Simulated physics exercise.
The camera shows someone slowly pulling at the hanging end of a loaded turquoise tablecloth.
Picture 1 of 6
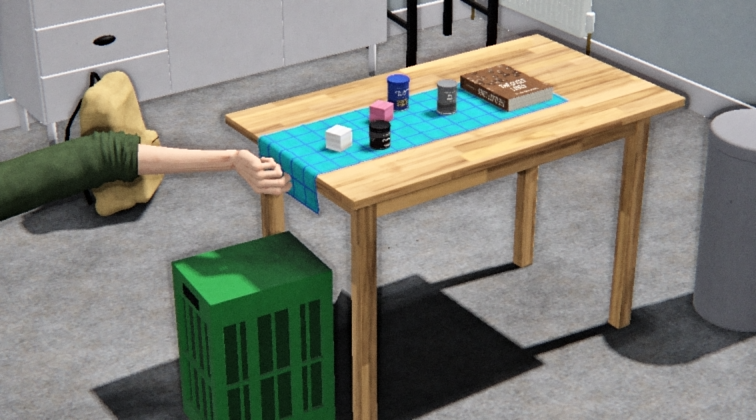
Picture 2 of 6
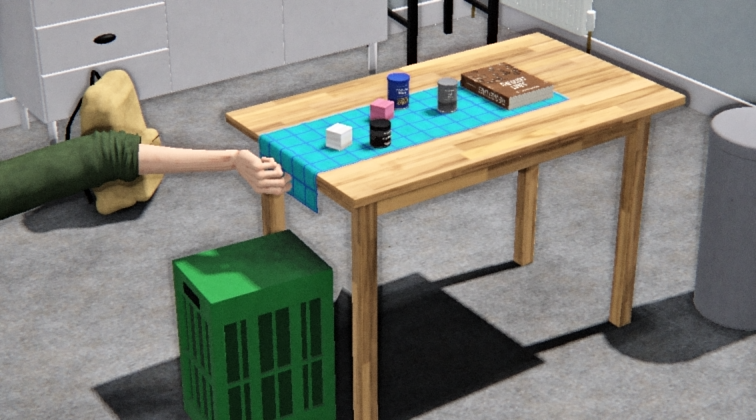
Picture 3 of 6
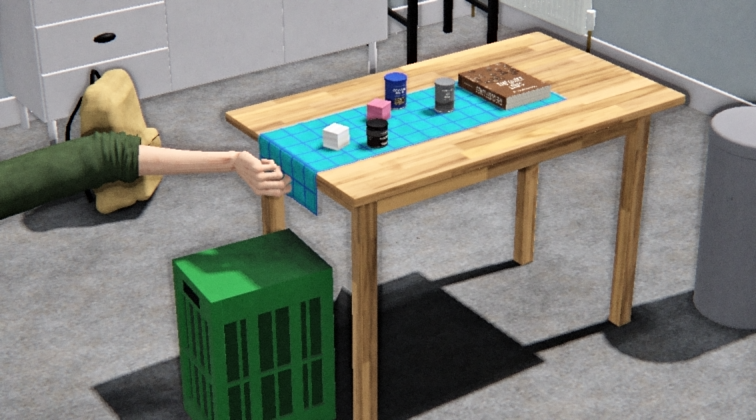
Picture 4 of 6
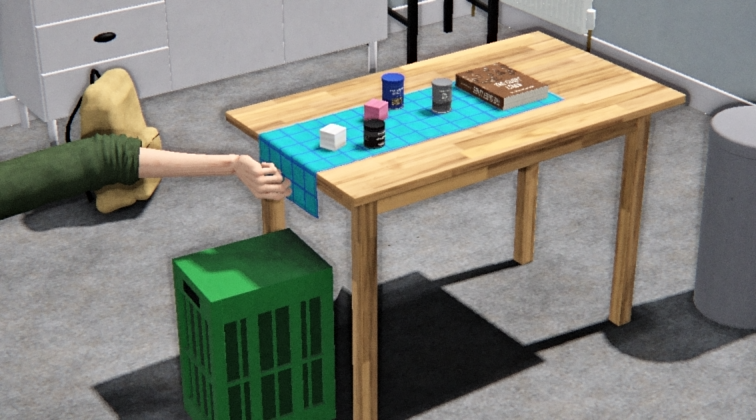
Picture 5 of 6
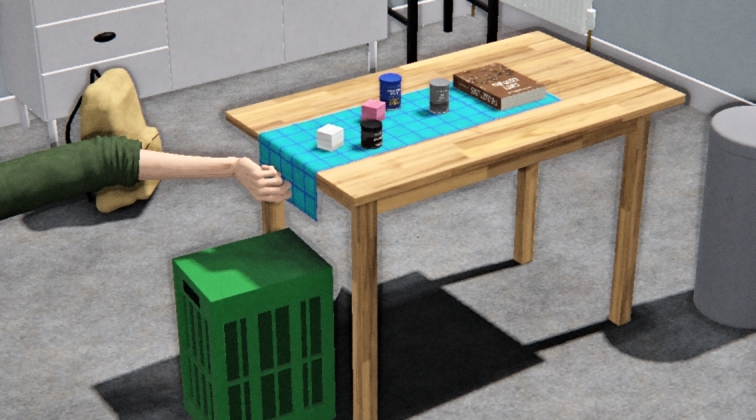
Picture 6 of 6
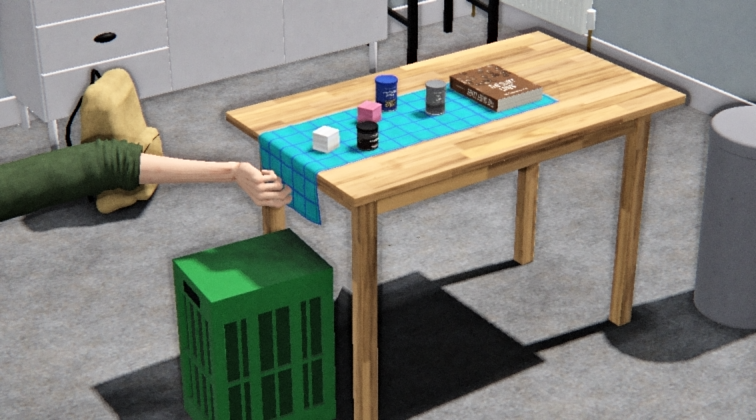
In a room with a grey floor, a wooden table is seen from slightly above by a still camera. On its turquoise cloth sit a white cube, a black pot, a pink cube, a blue can, a grey can and a brown book, with a green crate below at left. A green-sleeved arm from the left slowly pulls the hanging end downward, and the objects shift slightly left with the cloth.
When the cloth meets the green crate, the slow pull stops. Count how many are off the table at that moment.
Count: One.
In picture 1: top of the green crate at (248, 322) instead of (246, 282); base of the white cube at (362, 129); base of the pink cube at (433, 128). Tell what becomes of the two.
The white cube? Lost. The pink cube? Safe.
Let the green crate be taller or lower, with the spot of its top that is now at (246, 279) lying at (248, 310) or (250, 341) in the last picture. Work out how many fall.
Respectively 2 and 3.
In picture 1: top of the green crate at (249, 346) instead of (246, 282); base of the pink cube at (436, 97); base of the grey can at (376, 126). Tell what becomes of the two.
Pink cube stays, grey can is gone.
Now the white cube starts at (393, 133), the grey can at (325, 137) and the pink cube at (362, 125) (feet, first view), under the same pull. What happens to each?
In the end the white cube is still on top, the grey can is no longer on top, and the pink cube is still on top.
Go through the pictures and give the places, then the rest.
Hem (318, 214); white cube (339, 130); black pot (380, 124); pink cube (381, 104); blue can (398, 78); grey can (447, 83); top of the crate (246, 282), in the first frame.
Hem (318, 213); white cube (339, 128), in the second frame.
Hem (317, 216); black pot (377, 123), in the third frame.
Hem (318, 219); pink cube (376, 103); top of the crate (246, 279), in the fourth frame.
Hem (317, 222); blue can (390, 77), in the fifth frame.
Hem (321, 225); white cube (326, 131); black pot (367, 125); pink cube (369, 105); blue can (386, 79); grey can (436, 83), in the sixth frame.
Early on, hem near (289, 219); all still up.
Midway, hem on the crate; white cube gone.
Finally, hem on the crate; white cube gone. The table loses one.
